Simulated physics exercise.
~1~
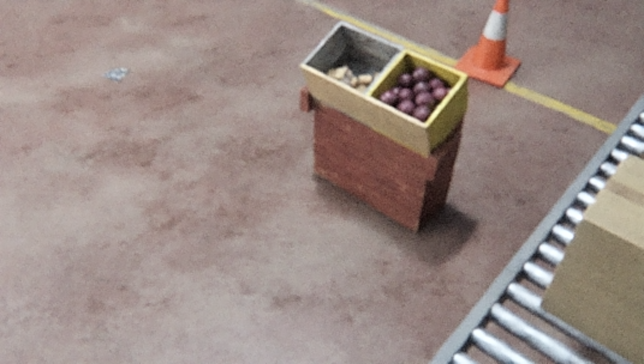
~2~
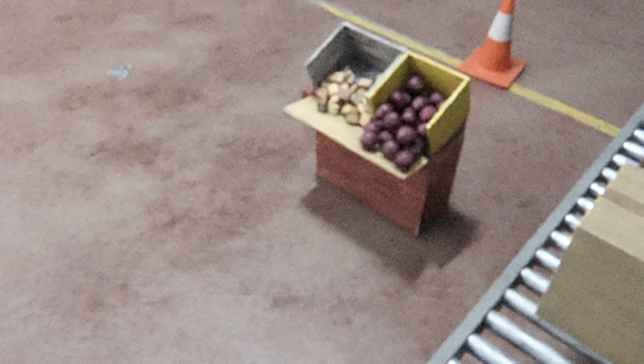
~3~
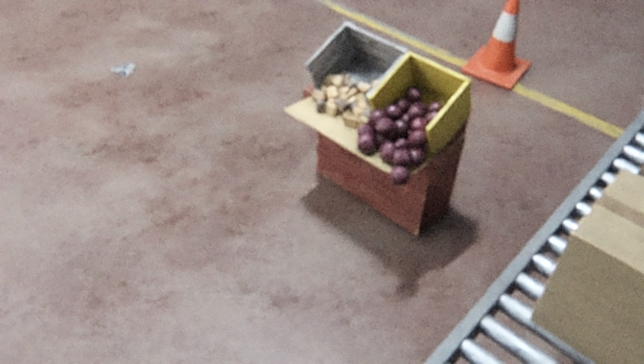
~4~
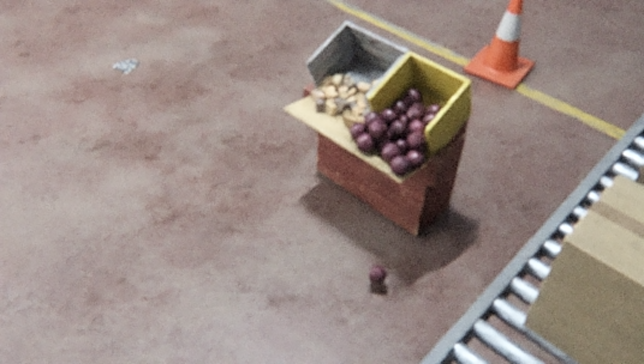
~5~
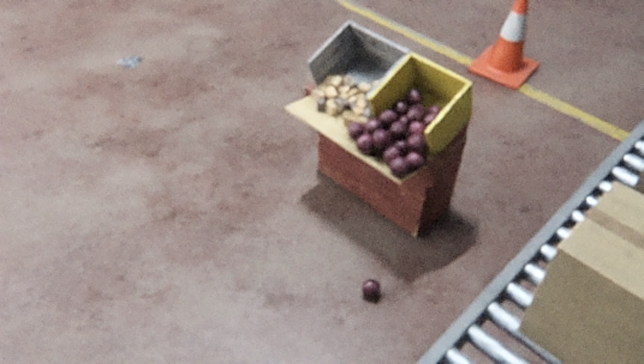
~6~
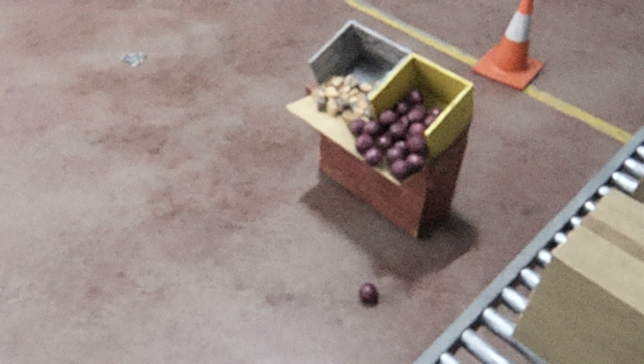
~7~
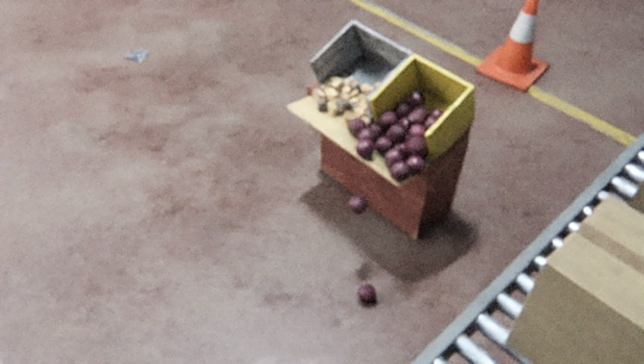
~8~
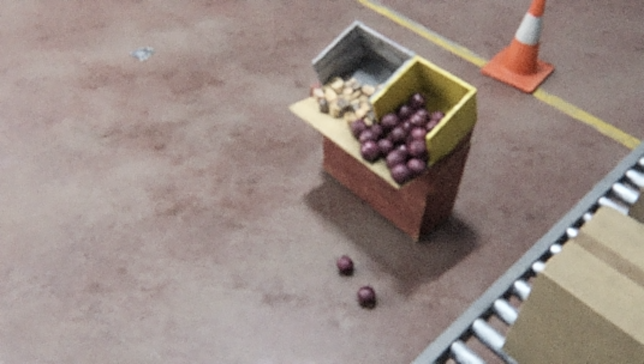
On a stained reddish concrete floor, beside a roller conveyor carrying a cardboard box and an orange traffic cone on a yellow line, a stand holds a grey bin of timber offcuts and a yellow bin of red onions. The shared front flap drops open, and both loads slide forward onto it. One onion tips over the edge, falls to the floor and rolls slightly left before stopping. Then a second onion slips off the flap and drops down near the first. At the end two onions are on the floor, while the remaining onions and all the offcuts stay heaped above.
